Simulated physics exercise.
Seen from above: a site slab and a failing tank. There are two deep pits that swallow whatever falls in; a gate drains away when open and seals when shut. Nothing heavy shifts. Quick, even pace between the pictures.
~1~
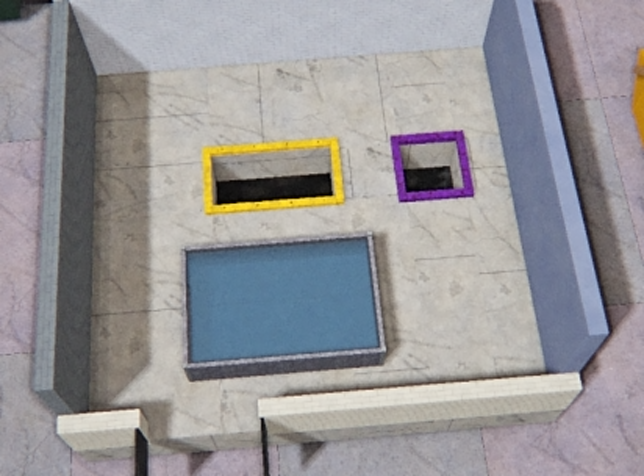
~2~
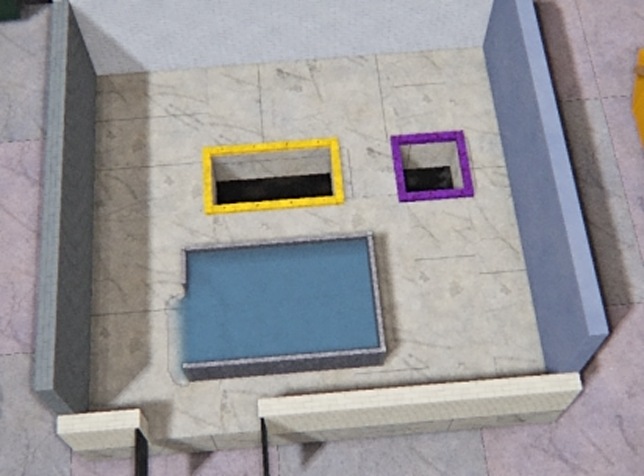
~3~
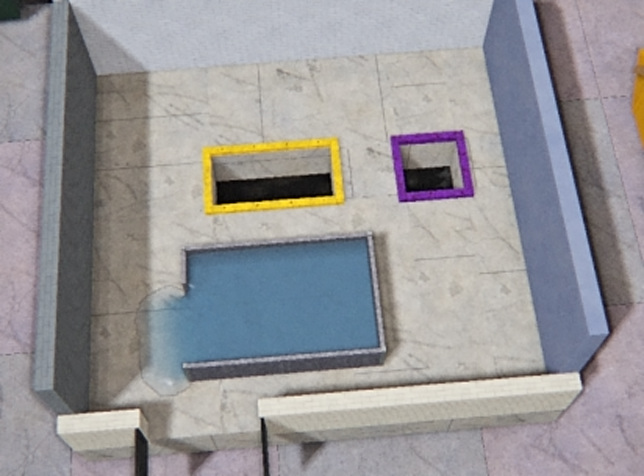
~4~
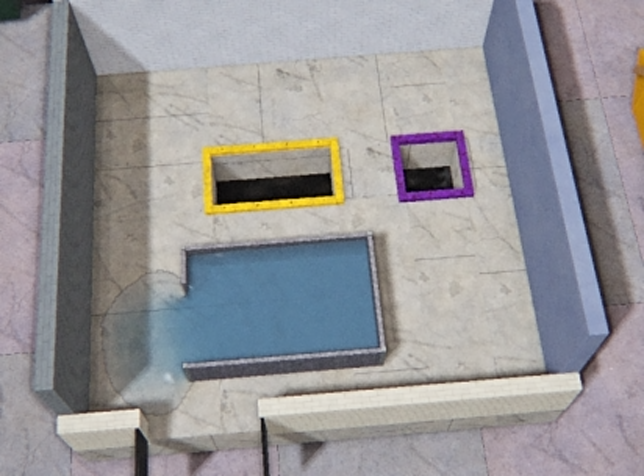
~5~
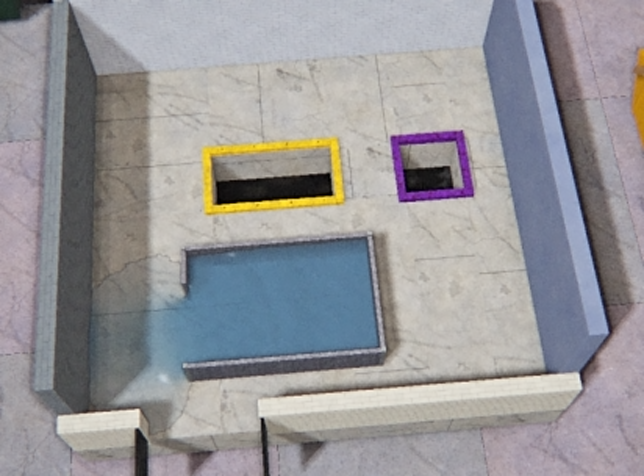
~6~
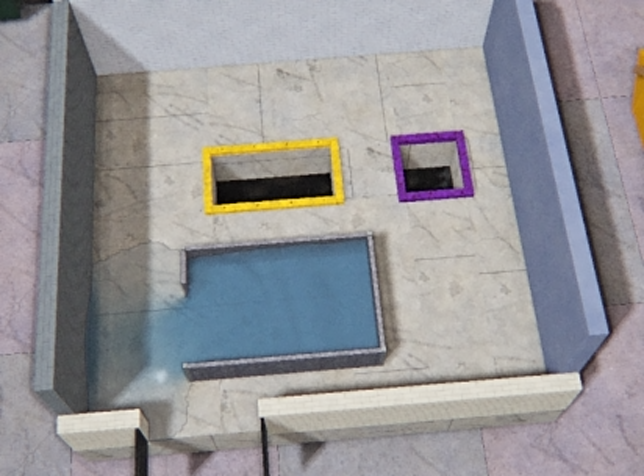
On a walled, marble-tiled slab seen from above, a grey-rimmed tank of blue water sits whole and still below a yellow-framed opening and a purple-framed one. A gap opens in its left side and water pours out, spreading leftward across the tiles until it reaches the left wall.
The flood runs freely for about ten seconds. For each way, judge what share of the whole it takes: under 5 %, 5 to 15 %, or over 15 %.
Shares: The gate takes over 15 %; the yellow pit takes under 5 %; the purple pit takes under 5 %.
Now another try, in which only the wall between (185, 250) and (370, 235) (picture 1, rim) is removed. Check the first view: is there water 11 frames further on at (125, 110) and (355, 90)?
Well, the first place ends up drenched, and the second one drenched.
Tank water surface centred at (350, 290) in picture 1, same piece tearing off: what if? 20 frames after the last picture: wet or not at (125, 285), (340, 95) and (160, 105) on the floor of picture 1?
Spot 1 wetted, spot 2 unwetted, and spot 3 wetted.
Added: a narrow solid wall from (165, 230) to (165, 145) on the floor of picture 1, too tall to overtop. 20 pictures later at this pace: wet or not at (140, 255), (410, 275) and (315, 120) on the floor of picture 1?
As listed: Wet, free of water, dry.
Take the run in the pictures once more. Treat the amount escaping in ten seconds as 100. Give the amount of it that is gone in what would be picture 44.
It comes to around 70 per cent.
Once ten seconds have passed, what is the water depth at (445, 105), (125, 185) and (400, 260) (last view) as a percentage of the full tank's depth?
Around 18, 18 and 4 percent, in that order.
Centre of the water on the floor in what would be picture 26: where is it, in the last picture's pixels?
The water's centre sits above (211, 299).
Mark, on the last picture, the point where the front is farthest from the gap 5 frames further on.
I'd say at around (95, 194).
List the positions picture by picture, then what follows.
In the first picture, the open tank at (281, 300) is whole and still.
In the second picture, the front is at (181, 299), out from the gap at (191, 333).
In the third picture, water pours out at (191, 334) and has run to (145, 309).
In the fourth picture, water pours out at (191, 334) and has run to (108, 323).
In the fifth picture, water pours out at (191, 334) and has run to (93, 299).
In the sixth picture, the front is at (93, 270), out from the gap at (191, 334).
A moment on, water covers 10 % of the floor; the gate 0 %, the yellow pit 0 %, the purple pit 0 %.
Next, water covers 25 % of the floor; the gate 1 %, the yellow pit 0 %, the purple pit 0 %.
Then, water covers 40 % of the floor; the gate 6 %, the yellow pit 0 %, the purple pit 0 %.
Later, water covers 70 % of the floor; the gate 15 %, the yellow pit 0 %, the purple pit 0 %.
In the end, water covers 90 % of the floor; the gate 21 %, the yellow pit 0 %, the purple pit 0 %.
